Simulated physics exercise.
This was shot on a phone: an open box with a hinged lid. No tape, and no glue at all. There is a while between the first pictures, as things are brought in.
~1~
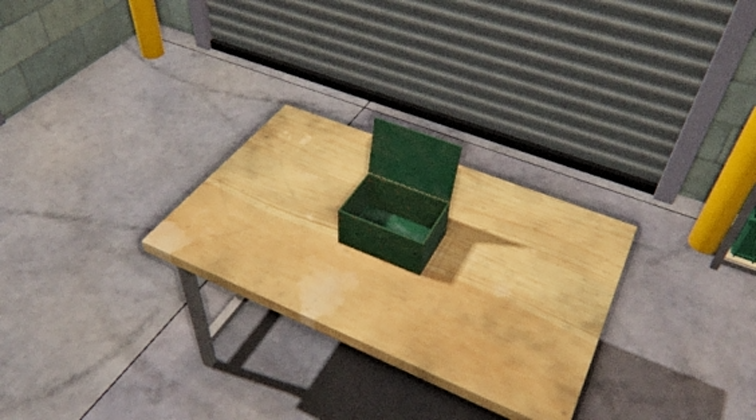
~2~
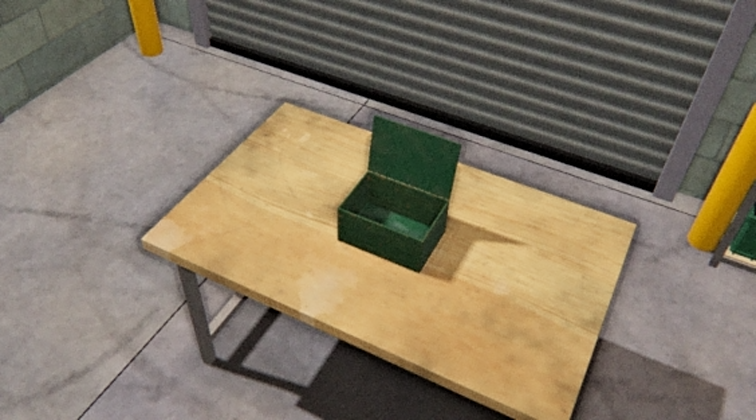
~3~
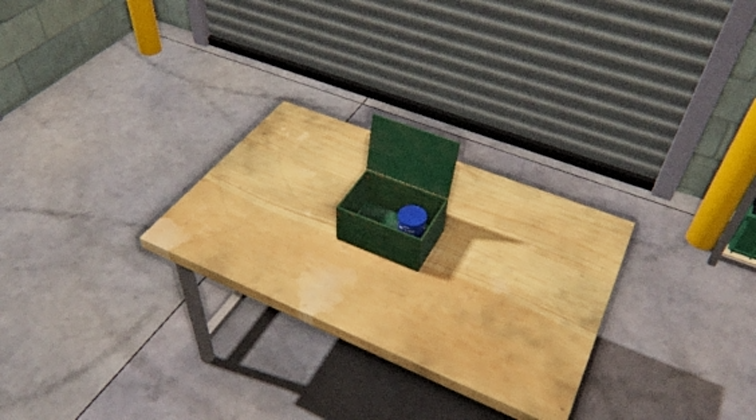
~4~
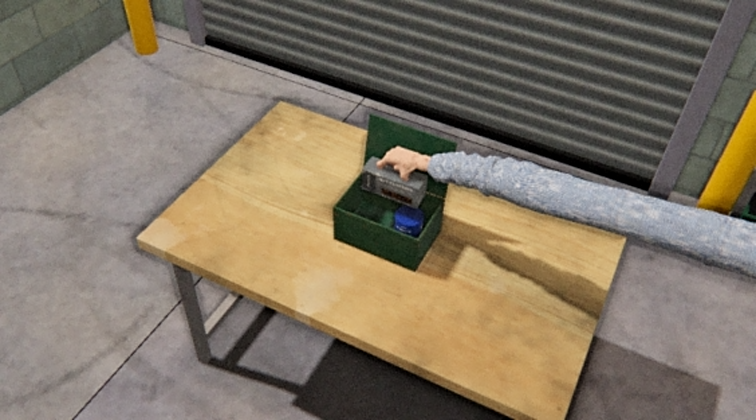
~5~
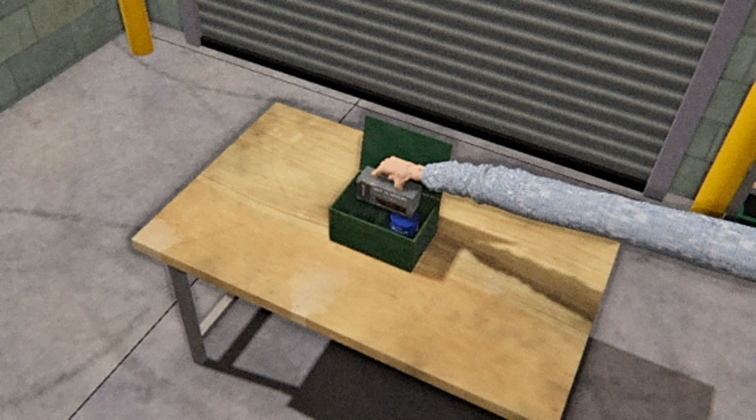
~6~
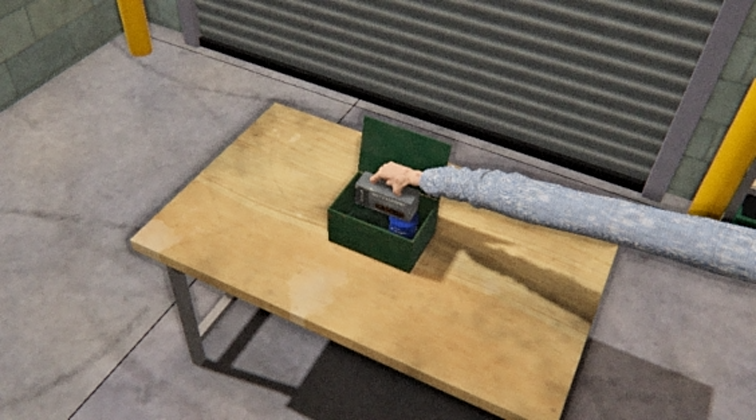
Open green box on a wooden table, a blue tub appearing inside, then a hand from the right lowering a grey carton in.
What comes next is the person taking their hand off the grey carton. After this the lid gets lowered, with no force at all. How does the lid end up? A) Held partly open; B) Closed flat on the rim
Held partly open (A).
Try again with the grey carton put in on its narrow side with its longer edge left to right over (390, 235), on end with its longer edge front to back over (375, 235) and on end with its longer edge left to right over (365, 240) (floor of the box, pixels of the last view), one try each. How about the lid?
Going through the three tries, the lid settles all the way, then hangs open, then hangs open.
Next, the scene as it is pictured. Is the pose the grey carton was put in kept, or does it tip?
By the end the grey carton has leaned over.
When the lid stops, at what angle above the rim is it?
I'd say roughly 75 degrees above the rim.
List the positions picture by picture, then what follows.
In the first picture, the last thing is not in view yet.
In the second picture, the last thing is not in view yet.
In the third picture, the last thing is not in view yet; blue tub (412, 224).
In the fourth picture, coming down; grey carton (394, 182); blue tub (409, 224).
In the fifth picture, coming down; grey carton (389, 192); blue tub (404, 225).
In the sixth picture, in place under the hand; grey carton (387, 197).
Then, 0.30 s after the last picture, grey carton tipped 43° from how it was near (380, 201).
Then, 1.00 s after the last picture, lid starting down; grey carton tipped 42° from how it was near (381, 202).
Then, 1.20 s after the last picture, grey carton resting near (381, 202).
Then, 1.30 s after the last picture, lid 77° above the rim; grey carton tipped 42° from how it was near (381, 202).
At rest, lid 74° above the rim; tipped over in the box, grey carton; blue tub in place. Seen from the same camera at the end, grey carton near (381, 202).
